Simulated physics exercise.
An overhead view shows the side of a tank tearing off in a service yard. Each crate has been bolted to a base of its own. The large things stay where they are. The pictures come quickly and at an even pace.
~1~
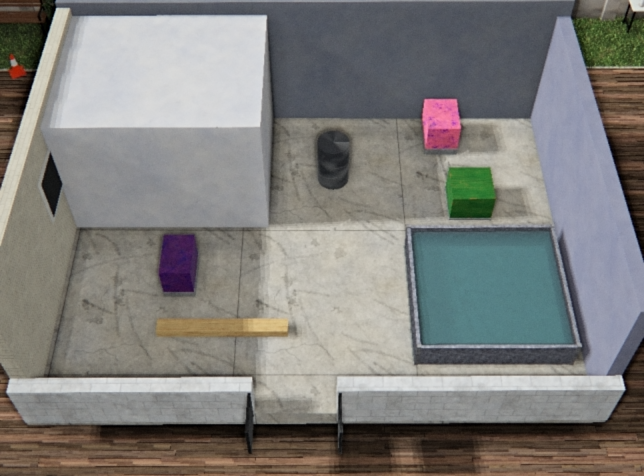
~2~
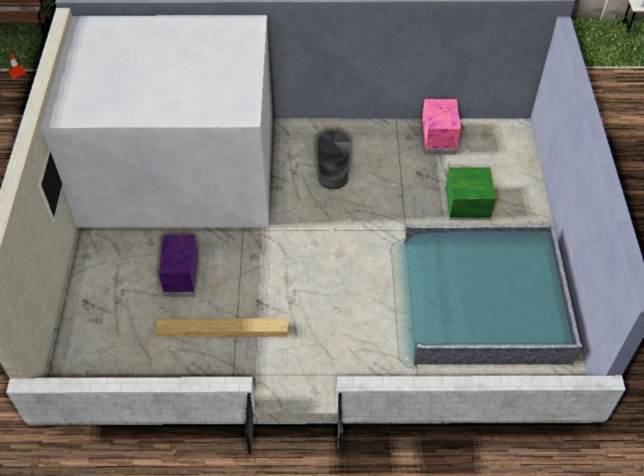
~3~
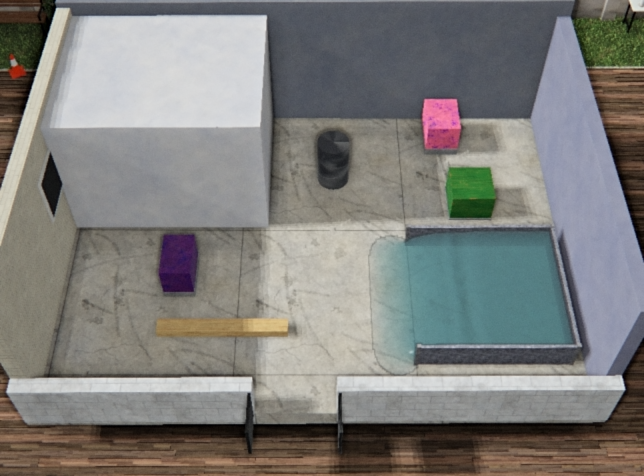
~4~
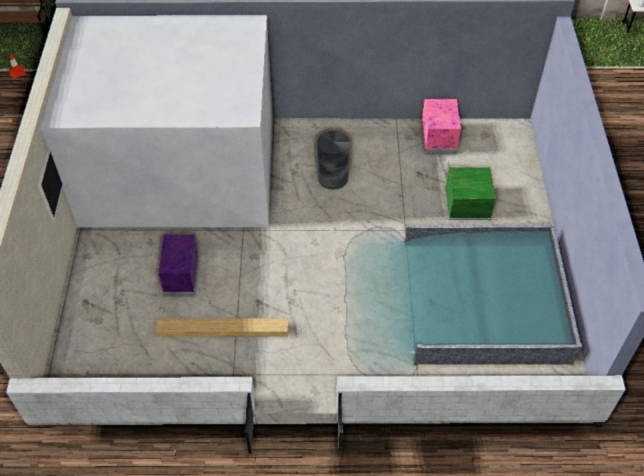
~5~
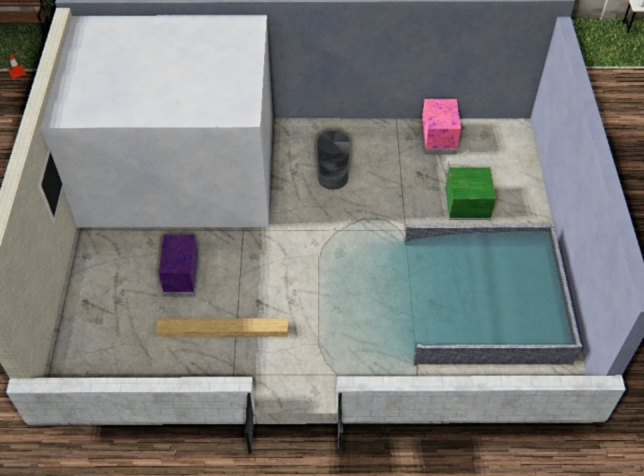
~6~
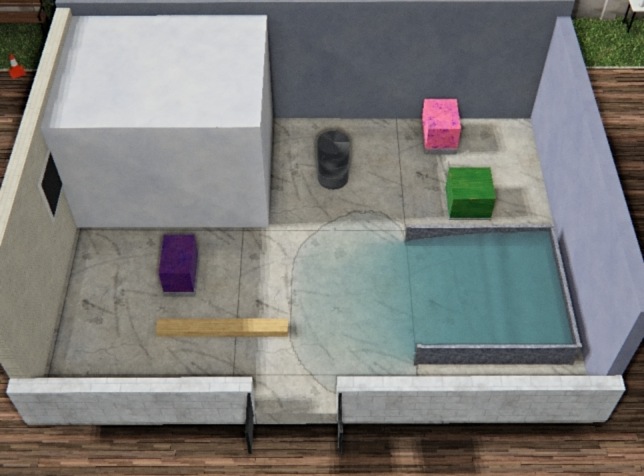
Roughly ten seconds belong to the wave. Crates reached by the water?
As I see it, the green crate will not stay dry, the purple crate will not stay dry, the pink crate will come through untouched.
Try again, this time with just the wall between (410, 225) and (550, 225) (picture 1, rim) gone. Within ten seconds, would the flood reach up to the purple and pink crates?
The purple one is untouched; the pink one is reached.
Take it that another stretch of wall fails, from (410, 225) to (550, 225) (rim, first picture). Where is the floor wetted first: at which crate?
First in line is the green one.
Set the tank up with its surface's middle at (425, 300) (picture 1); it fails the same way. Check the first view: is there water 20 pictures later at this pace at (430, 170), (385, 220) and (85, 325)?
First unwetted; next unwetted; last drenched.
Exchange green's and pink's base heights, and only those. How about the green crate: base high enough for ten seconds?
The green one stays out of it.
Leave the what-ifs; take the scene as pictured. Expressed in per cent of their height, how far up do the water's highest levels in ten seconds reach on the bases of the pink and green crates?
I'd say 50 per cent for the first one and 150 per cent for the second.
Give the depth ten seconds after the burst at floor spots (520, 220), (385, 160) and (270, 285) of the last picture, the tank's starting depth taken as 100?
My figures are about 2, 12 and 14 percent.
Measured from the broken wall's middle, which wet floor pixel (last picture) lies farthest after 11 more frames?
My best guess is about (89, 322).
A moment on, water covers 35 % of the floor; the green crate not reached, the purple crate water round its plinth, the pink crate not reached.
Next, water covers 45 % of the floor; the green crate not reached, the purple crate water round its plinth, the pink crate not reached.
Then, water covers 60 % of the floor; the green crate not reached, the purple crate water round its plinth, the pink crate not reached.
Later, water covers 70 % of the floor; the green crate not reached, the purple crate water round its plinth, the pink crate water round its plinth.
In the end, water covers 90 % of the floor; the green crate was topped, the purple crate was topped, the pink crate stayed above the water.
